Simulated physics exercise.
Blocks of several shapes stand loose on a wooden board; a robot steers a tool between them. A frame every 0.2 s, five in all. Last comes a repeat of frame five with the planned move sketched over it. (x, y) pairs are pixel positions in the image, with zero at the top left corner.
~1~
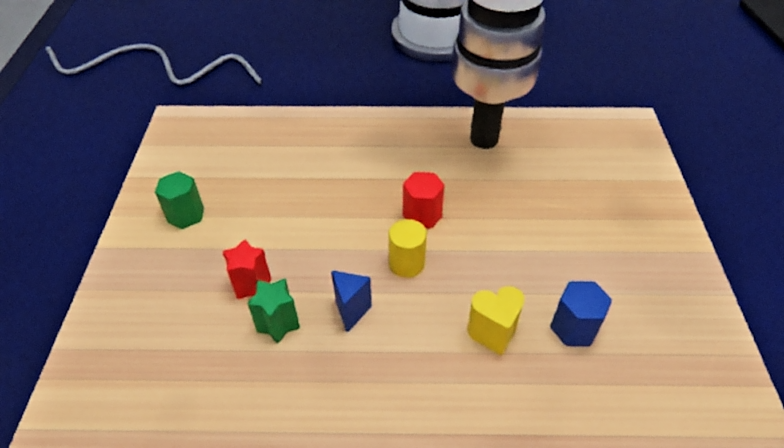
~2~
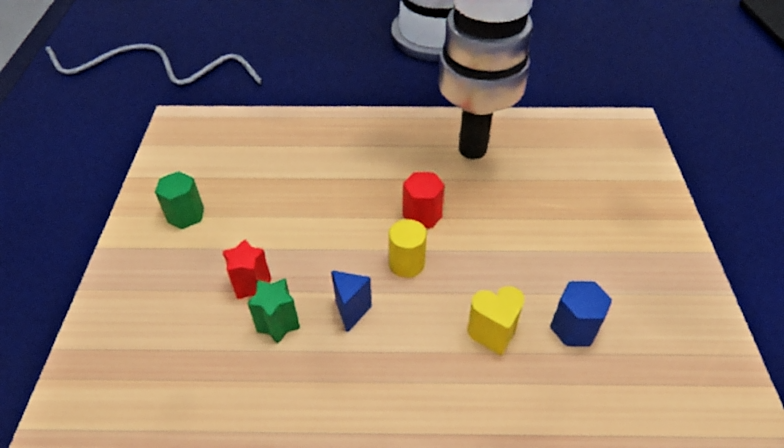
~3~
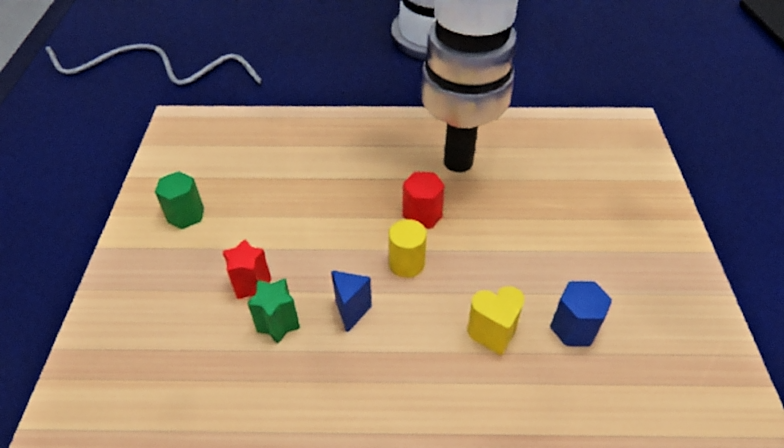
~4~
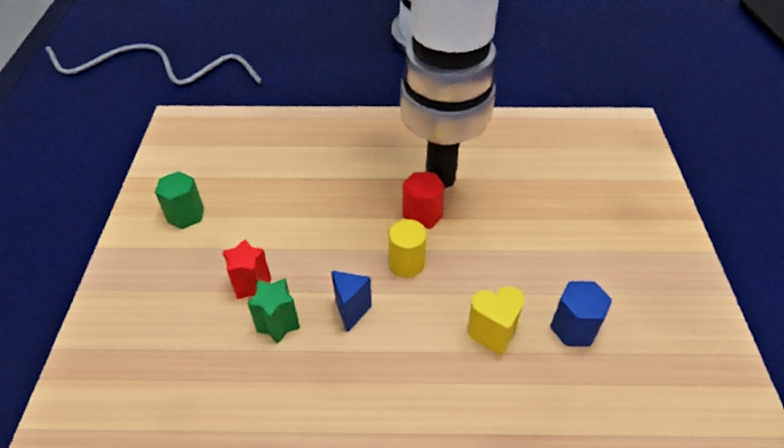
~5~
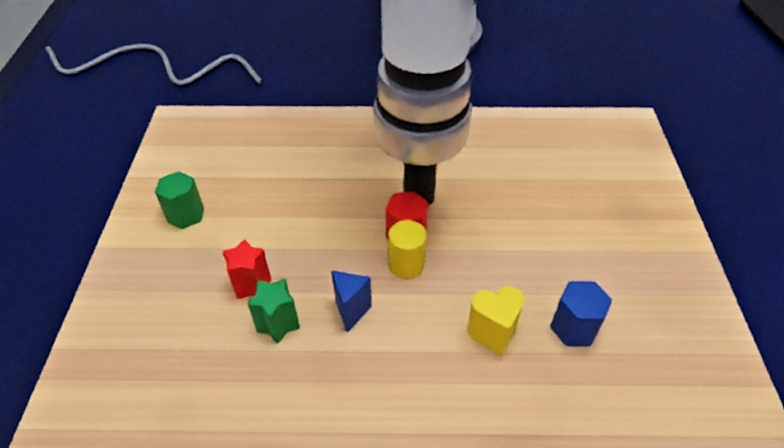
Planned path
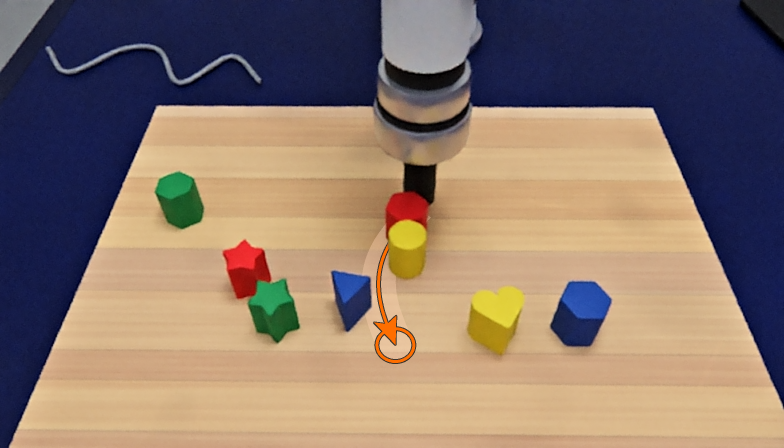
The footage shows colourful blocks of several shapes on a wooden board as a robot's dark-tipped tool moves down and left, then pushes the red hexagonal block slightly toward the lower left, close behind the yellow round block.
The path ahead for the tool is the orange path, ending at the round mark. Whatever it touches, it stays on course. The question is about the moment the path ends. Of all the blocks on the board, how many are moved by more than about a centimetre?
Three or more get moved.
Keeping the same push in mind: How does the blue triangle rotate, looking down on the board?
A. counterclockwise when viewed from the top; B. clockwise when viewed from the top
Answer: B.
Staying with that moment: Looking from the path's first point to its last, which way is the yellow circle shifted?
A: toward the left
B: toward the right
I'll go with A - toward the left.
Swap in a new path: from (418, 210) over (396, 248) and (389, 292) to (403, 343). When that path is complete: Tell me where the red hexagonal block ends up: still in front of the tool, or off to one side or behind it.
It is gone from the front.
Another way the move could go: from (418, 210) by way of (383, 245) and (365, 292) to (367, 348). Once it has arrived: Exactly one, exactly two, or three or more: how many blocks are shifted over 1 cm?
It moves three or more blocks.
Drawn move, from (418, 210) over (389, 246) and (379, 293) to (395, 345).
What follows on the original path. One third of the way, tool (388, 235); red hexagonal block (374, 244); yellow circle (404, 269).
Two thirds of the way, tool (379, 282); blue triangle (326, 313), turned 50° clockwise; red hexagonal block (356, 295); yellow circle (410, 282).
At the end, tool (395, 334); blue triangle (315, 323), turned 75° clockwise; red hexagonal block (354, 329), turned 75° clockwise; yellow circle (435, 309); yellow heart block still.
